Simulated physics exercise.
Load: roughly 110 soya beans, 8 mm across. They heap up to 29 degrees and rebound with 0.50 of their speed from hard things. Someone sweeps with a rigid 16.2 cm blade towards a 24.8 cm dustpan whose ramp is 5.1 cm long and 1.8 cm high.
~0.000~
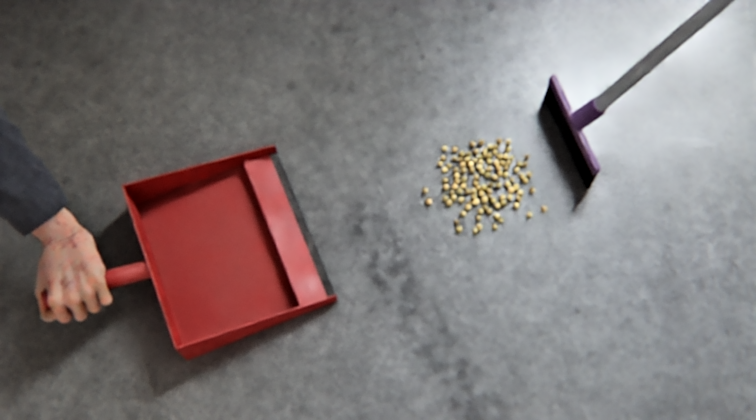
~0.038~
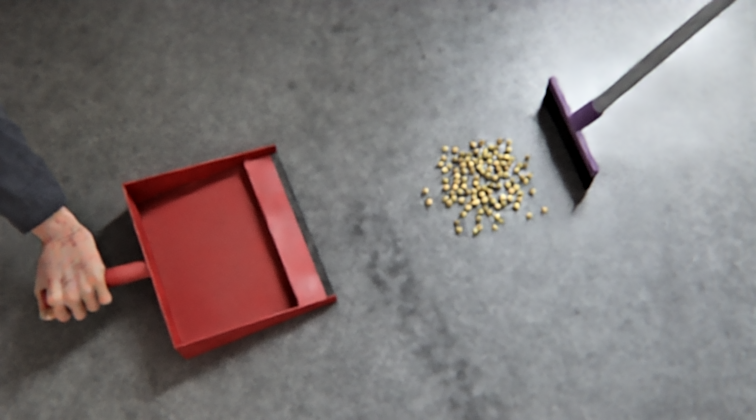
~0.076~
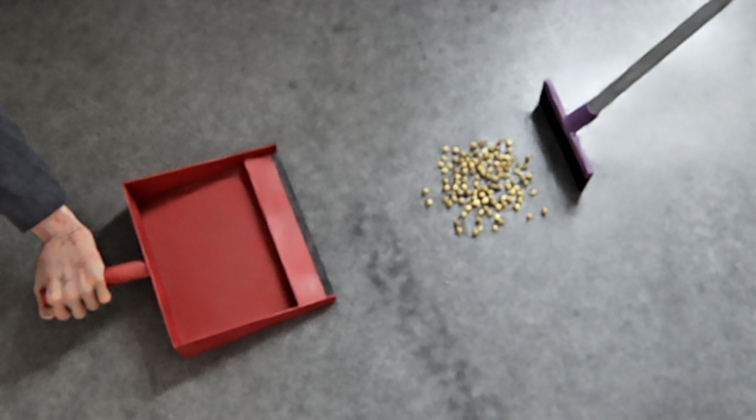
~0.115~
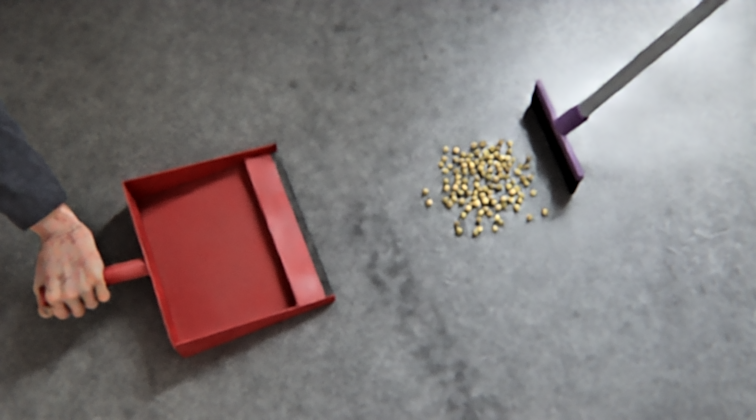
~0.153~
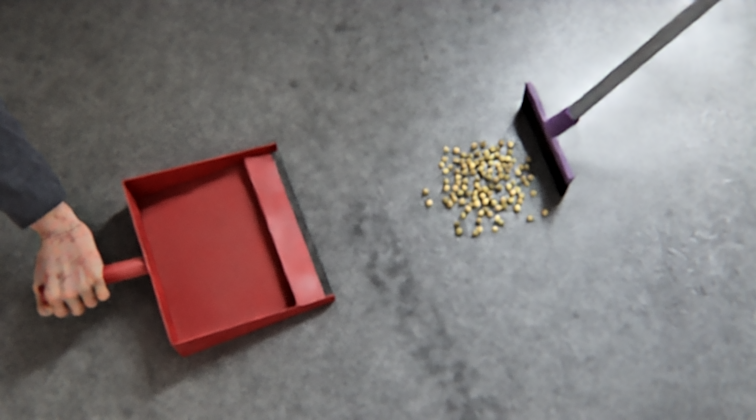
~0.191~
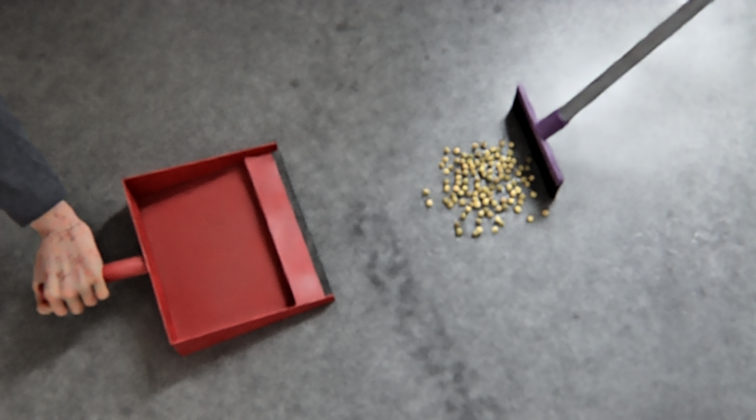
A purple broom slid a short way left across the grey floor until it reached the edge of a small pile of soya beans, while a hand held a red dustpan still.
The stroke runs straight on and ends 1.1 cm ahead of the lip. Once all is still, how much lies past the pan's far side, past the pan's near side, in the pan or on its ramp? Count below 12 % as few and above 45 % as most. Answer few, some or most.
Far side: Few, near side: Few, pan: Some.
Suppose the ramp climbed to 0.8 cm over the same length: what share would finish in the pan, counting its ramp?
Then about 25 per cent.
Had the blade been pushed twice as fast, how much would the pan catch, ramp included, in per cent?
Then about 25 per cent.
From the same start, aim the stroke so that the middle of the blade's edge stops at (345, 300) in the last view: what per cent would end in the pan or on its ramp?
About 5 per cent.
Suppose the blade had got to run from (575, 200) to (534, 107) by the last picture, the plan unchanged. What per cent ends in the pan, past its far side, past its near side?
Pan 0, far 0, near 25.
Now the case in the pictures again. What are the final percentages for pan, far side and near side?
Far side 0; near side 0; pan 20.
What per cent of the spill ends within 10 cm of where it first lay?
Some 25 per cent.
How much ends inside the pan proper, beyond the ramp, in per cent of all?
Some 0 per cent.
After 0.61 s, middle of the blade 19 cm from the lip; 0 % over the lip, far side 0 %, near side 0 %.
After 0.88 s, middle of the blade 9 cm from the lip; 0 % over the lip, far side 0 %, near side 0 %.
After 1.26 s, middle of the blade 2 cm from the lip; 20 % over the lip, far side 0 %, near side 0 %.
At rest (1.7 s), far side 0 %, near side 0 %, pan 20 %, in front of the lip or behind the blade 80 %.
